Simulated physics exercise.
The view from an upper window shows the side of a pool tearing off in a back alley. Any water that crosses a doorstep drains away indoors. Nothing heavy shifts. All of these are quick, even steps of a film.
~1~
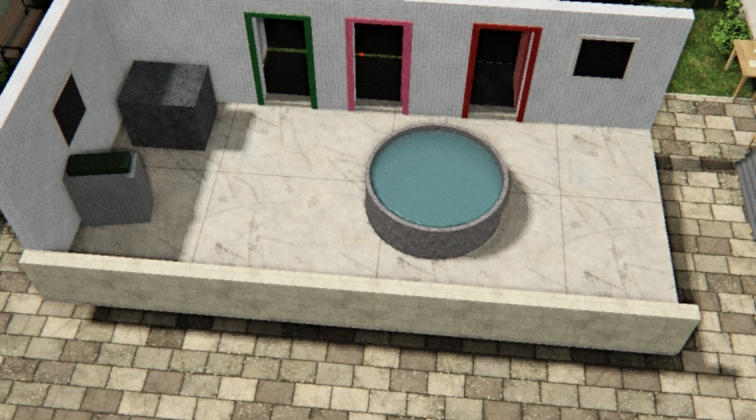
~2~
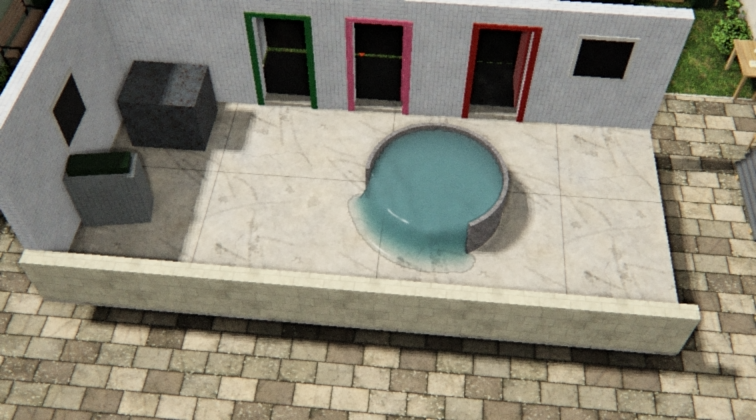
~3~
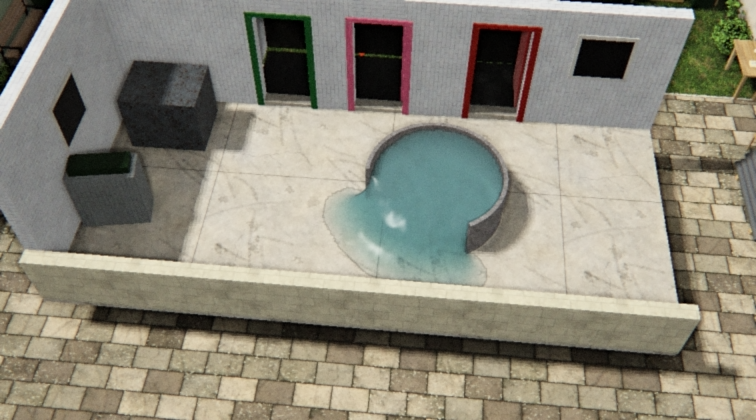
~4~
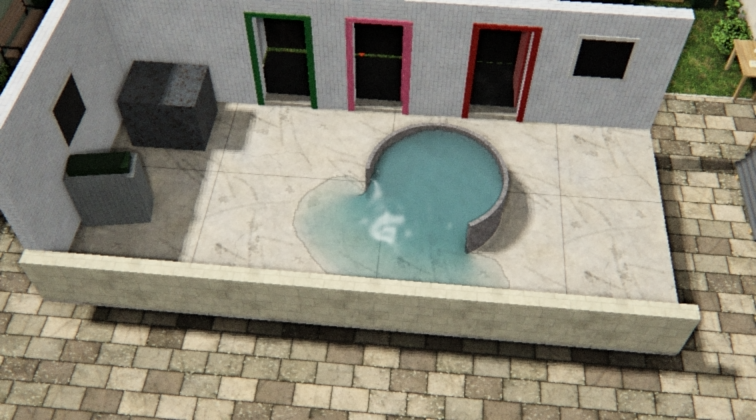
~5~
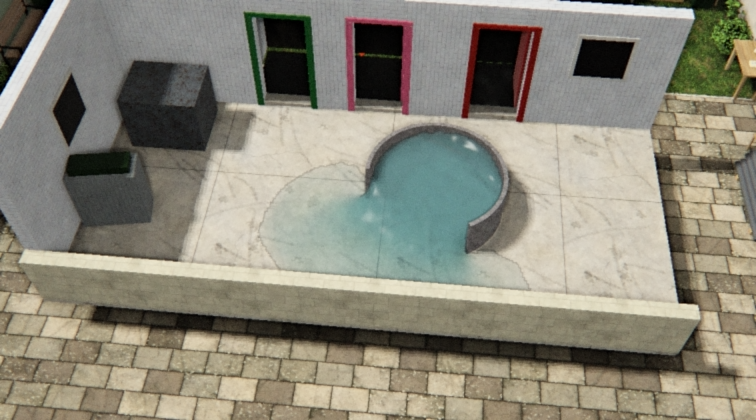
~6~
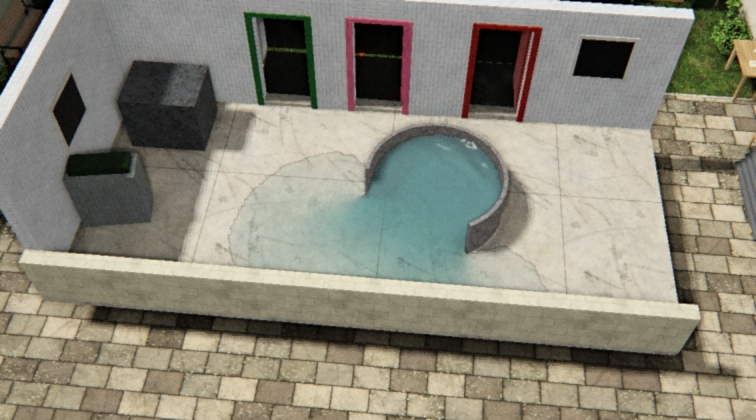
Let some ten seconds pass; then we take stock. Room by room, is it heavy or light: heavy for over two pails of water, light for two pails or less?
Outcome: The green door will receive over two buckets; the red door will receive two buckets or fewer; the pink door will receive two buckets or fewer.
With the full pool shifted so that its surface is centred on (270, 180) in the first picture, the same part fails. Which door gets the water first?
The green door.
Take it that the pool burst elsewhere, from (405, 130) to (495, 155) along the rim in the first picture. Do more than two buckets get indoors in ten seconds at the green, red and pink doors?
The green one falls short; the red one tops the mark; the pink one tops the mark.
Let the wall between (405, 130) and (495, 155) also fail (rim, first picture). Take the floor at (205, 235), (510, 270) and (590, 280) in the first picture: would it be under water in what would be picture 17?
The first spot is spared, the second spared, the third spared.
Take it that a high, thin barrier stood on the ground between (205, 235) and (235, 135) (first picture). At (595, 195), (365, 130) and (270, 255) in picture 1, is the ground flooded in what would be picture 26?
Submerged, spared, then submerged.
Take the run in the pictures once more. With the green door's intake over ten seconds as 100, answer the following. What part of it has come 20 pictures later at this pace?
It would be roughly 0 percent of the ten-second total.
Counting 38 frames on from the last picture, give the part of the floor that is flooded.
Roughly 75 percent, I'd say.
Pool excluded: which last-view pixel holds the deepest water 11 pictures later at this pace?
Check close to (58, 279).
A moment on, water covers 35 % of the floor; the green door not reached, the red door not reached, the pink door not reached.
Next, water covers 50 % of the floor; the green door not reached, the red door not reached, the pink door not reached.
Then, water covers 65 % of the floor; the green door not reached, the red door not reached, the pink door not reached.
Later, water covers 75 % of the floor; the green door wet at the sill, nothing in, the red door not reached, the pink door not reached.
In the end, water covers 85 % of the floor; the green door over two buckets in, the red door wet at the sill, nothing in, the pink door wet at the sill, nothing in.
